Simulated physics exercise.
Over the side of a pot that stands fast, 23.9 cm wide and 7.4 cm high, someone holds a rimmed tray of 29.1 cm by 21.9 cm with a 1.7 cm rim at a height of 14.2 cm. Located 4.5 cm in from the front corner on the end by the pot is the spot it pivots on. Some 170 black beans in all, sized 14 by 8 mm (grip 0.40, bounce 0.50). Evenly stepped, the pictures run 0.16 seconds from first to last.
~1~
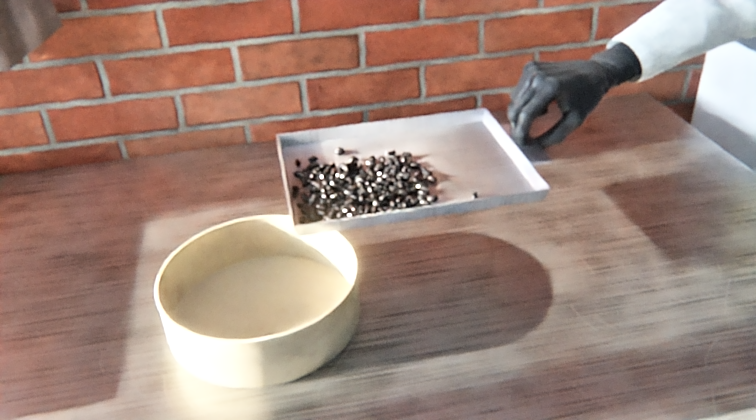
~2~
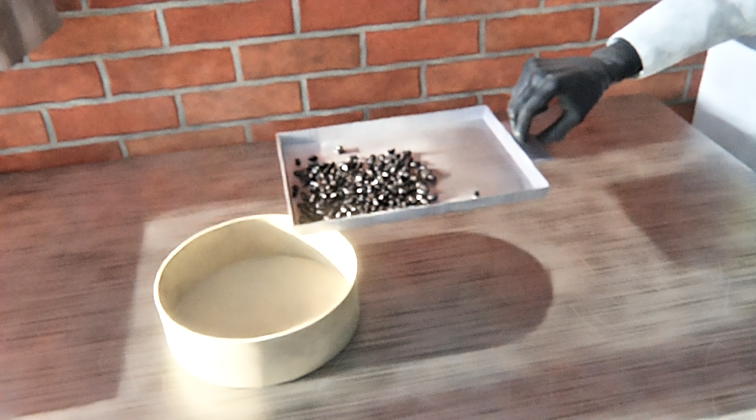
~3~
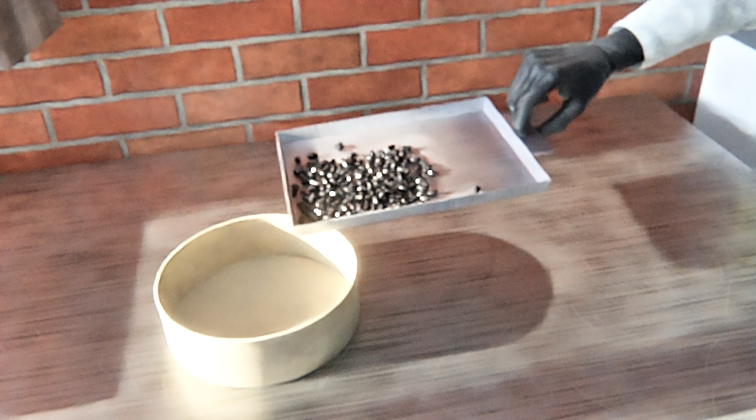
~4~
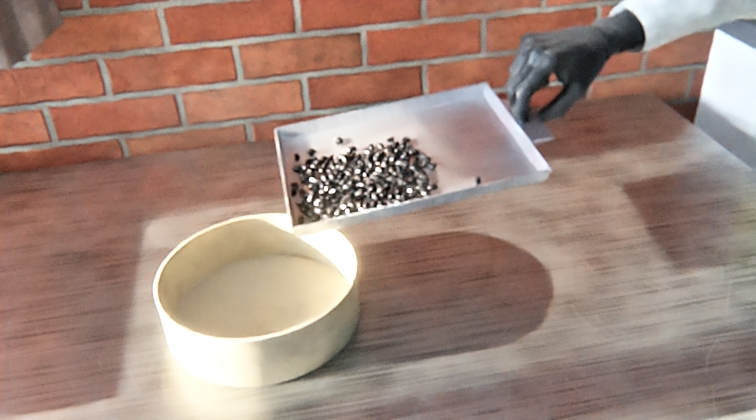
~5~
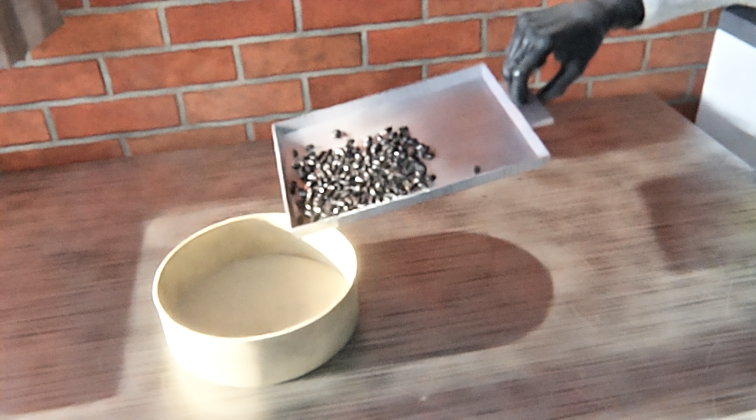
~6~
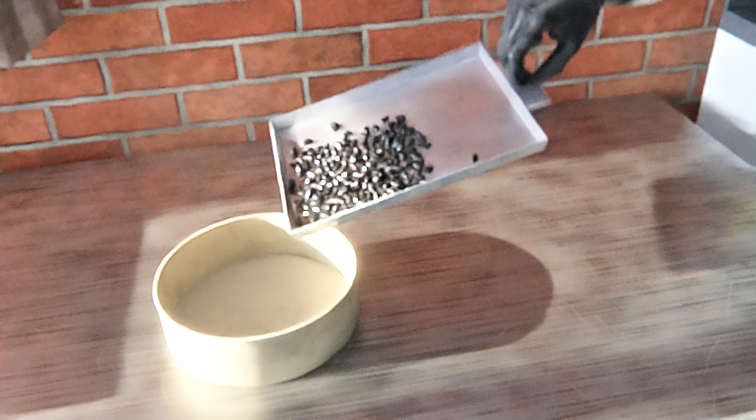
The footage shows a gloved dark hand at the right end of a shallow tray of small dark beans, raising that end steadily while the left end stays low beside a round cream pot on a wooden table.
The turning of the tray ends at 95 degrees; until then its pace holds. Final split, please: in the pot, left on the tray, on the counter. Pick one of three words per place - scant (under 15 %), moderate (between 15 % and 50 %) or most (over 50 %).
My call is pot: Most, tray: Scant, counter: Scant.
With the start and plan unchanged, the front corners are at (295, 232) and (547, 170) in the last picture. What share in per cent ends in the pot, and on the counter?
Pot: 80, counter: 20.
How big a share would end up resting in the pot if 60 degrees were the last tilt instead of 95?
60 %.
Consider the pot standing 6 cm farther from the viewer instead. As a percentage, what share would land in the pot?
Then roughly 75 percent would land in it.
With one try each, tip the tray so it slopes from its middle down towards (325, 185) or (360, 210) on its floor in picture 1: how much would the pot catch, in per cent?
Estimate: Some 90 % and some 95 % respectively.
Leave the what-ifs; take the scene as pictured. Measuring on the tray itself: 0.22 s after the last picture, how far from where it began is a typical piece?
Some 3 cm.
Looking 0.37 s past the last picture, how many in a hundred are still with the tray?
85 %, give or take.
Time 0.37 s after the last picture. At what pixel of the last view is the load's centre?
Approx. (283, 214).
Then, 0.22 s after the last picture, tilt 57 degrees; the tray holds 100 %, the pot 0 %.
Then, 0.37 s after the last picture, tilt 84 degrees; the tray holds 85 %, the pot 0 %.
Then, 0.64 s after the last picture, tilt 95 degrees; the tray holds 0 %, the pot 100 %.
In the end, pot 100 %, tray 0 %, counter 0 %.
